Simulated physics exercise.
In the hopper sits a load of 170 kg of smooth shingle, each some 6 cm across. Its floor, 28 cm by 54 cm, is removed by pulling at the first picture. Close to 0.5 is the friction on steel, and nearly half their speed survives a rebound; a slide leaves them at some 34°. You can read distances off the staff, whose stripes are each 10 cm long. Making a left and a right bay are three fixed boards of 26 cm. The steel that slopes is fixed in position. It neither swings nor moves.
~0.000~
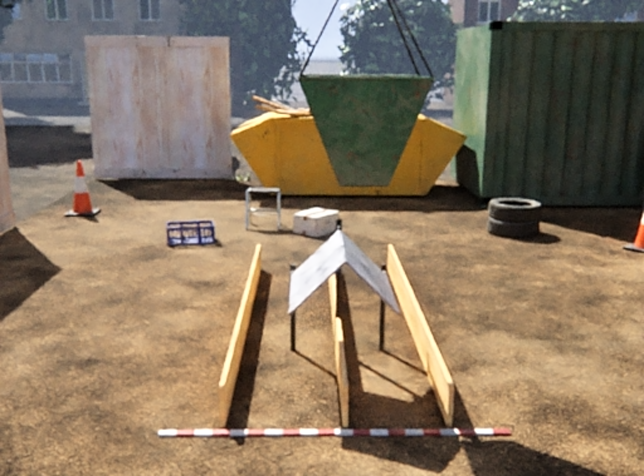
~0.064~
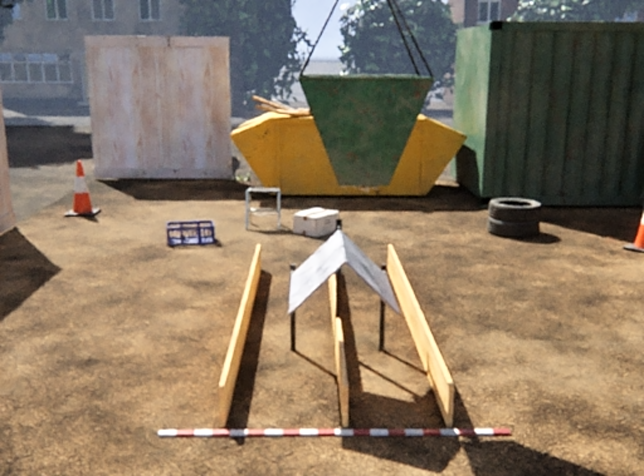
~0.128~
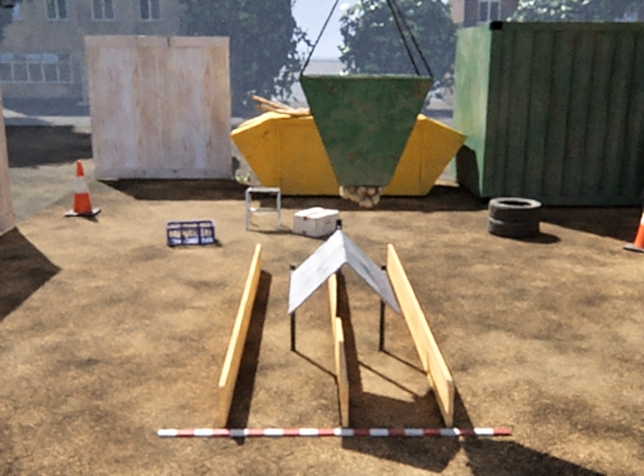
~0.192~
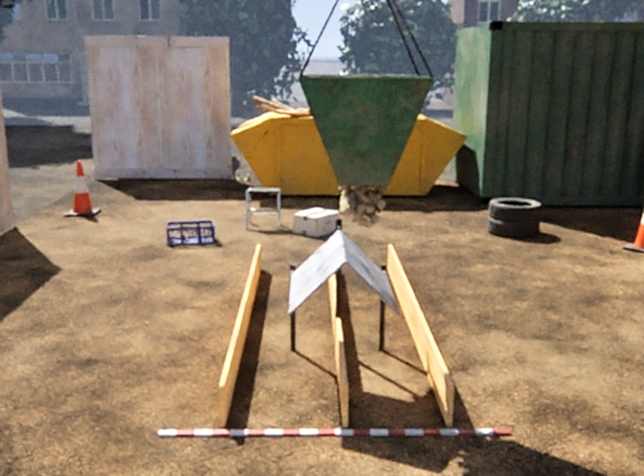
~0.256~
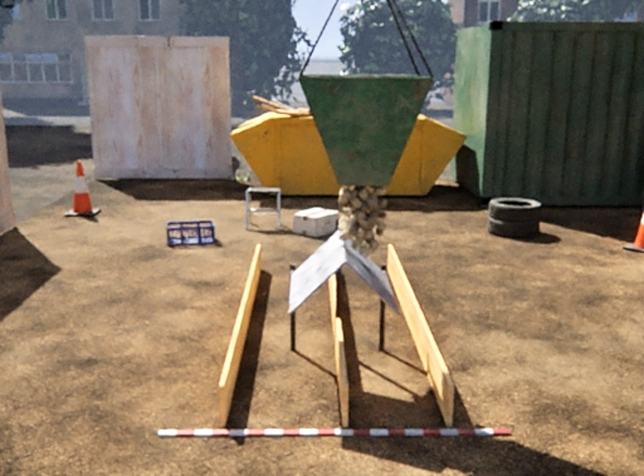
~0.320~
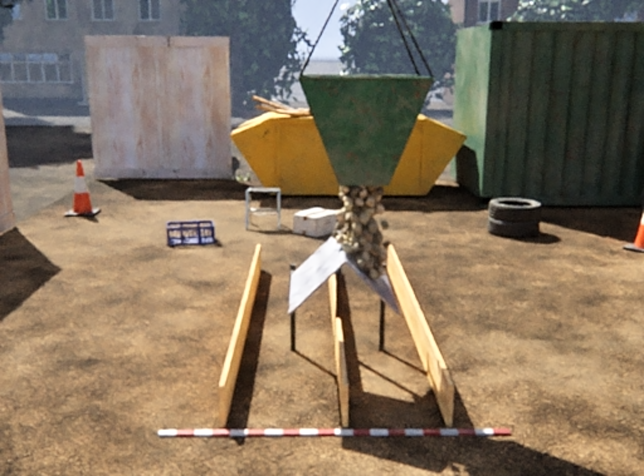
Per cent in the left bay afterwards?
7 per cent.
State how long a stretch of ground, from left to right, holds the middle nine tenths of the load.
Roughly 210 cm.
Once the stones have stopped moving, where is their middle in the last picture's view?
About (460, 375).
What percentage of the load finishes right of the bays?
55 %.
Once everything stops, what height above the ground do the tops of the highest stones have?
About 14 cm.
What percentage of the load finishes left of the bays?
About 0 per cent of it.
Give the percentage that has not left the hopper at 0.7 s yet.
It still holds around 20 per cent.
After 0.7 s, 20 % in the hopper, 28 % on the steel, 2 % falling or lying in the left bay, 38 % falling or lying in the right bay, 13 % falling or lying right of the bays; the stones farthest right are at (492, 368).
After 1.1 s, 0 % in the hopper, 13 % on the steel, 6 % falling or lying in the left bay, 39 % falling or lying in the right bay, 42 % falling or lying right of the bays; the stones farthest right are at (576, 372).
After 1.7 s, 0 % in the hopper, 7 % falling or lying in the left bay, 35 % falling or lying in the right bay, 57 % falling or lying right of the bays.
After 2.6 s, 0 % in the hopper, 7 % falling or lying in the left bay, 35 % falling or lying in the right bay, 57 % falling or lying right of the bays.
After 4.5 s, 0 % in the hopper, 7 % in the left bay, 35 % in the right bay, 57 % right of the bays.
